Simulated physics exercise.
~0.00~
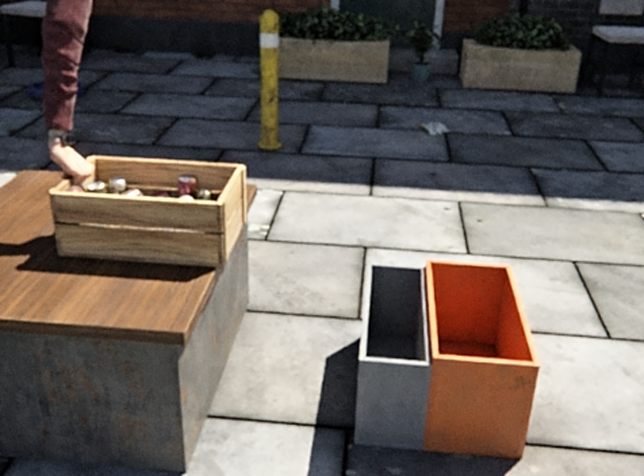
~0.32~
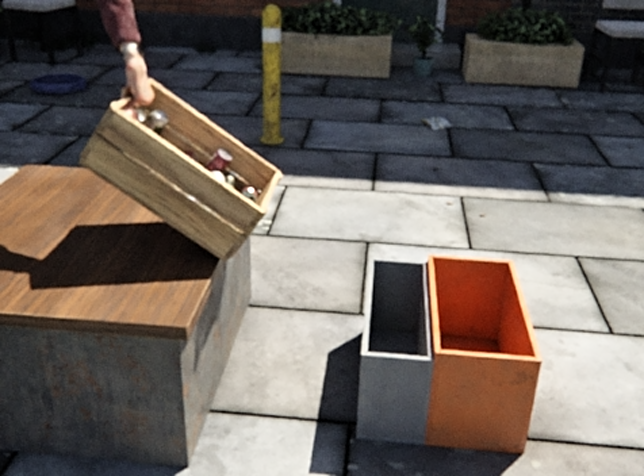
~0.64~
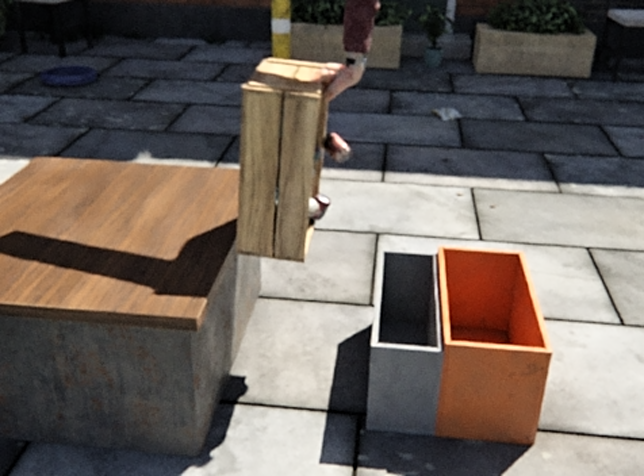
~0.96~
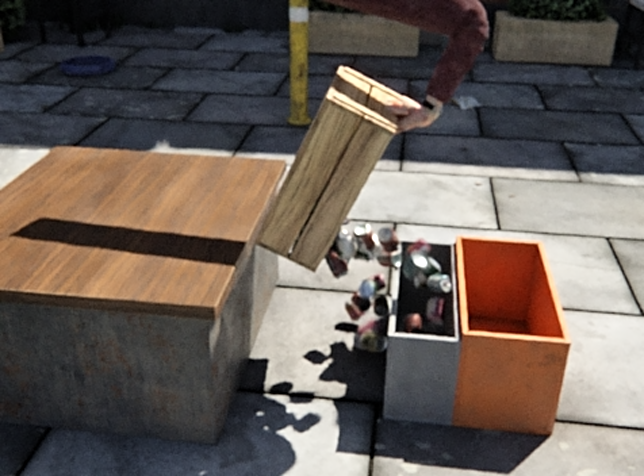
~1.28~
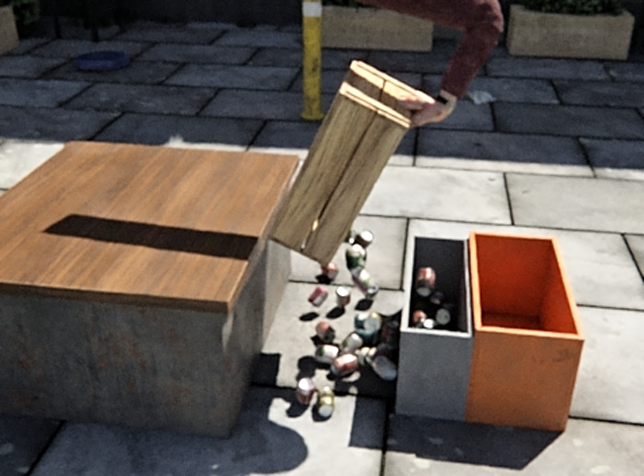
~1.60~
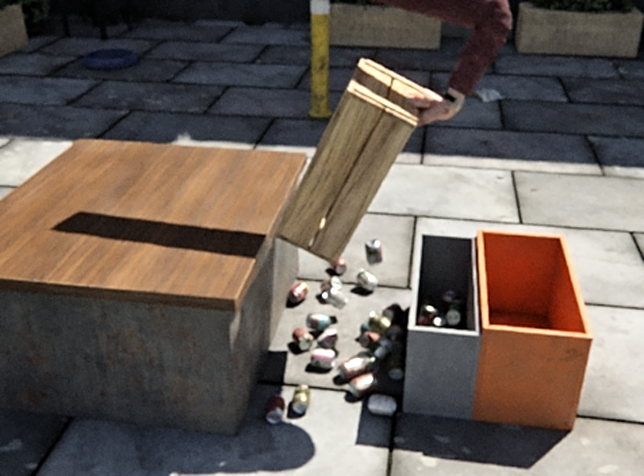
On a sunlit paved terrace with planters and a yellow post behind, seen from slightly above, a wooden crate of small cans sits on a wood-topped bench at left. A narrow grey bin and a wider orange box stand side by side to the right. A hand lifts the crate's back end, swinging it up and over past upright. Cans tumble out, some dropping into the grey bin and more falling short of it. As the crate hangs tilted, the rest spill down, leaving most cans scattered on the paving between bench and grey bin, while the orange box stays empty.
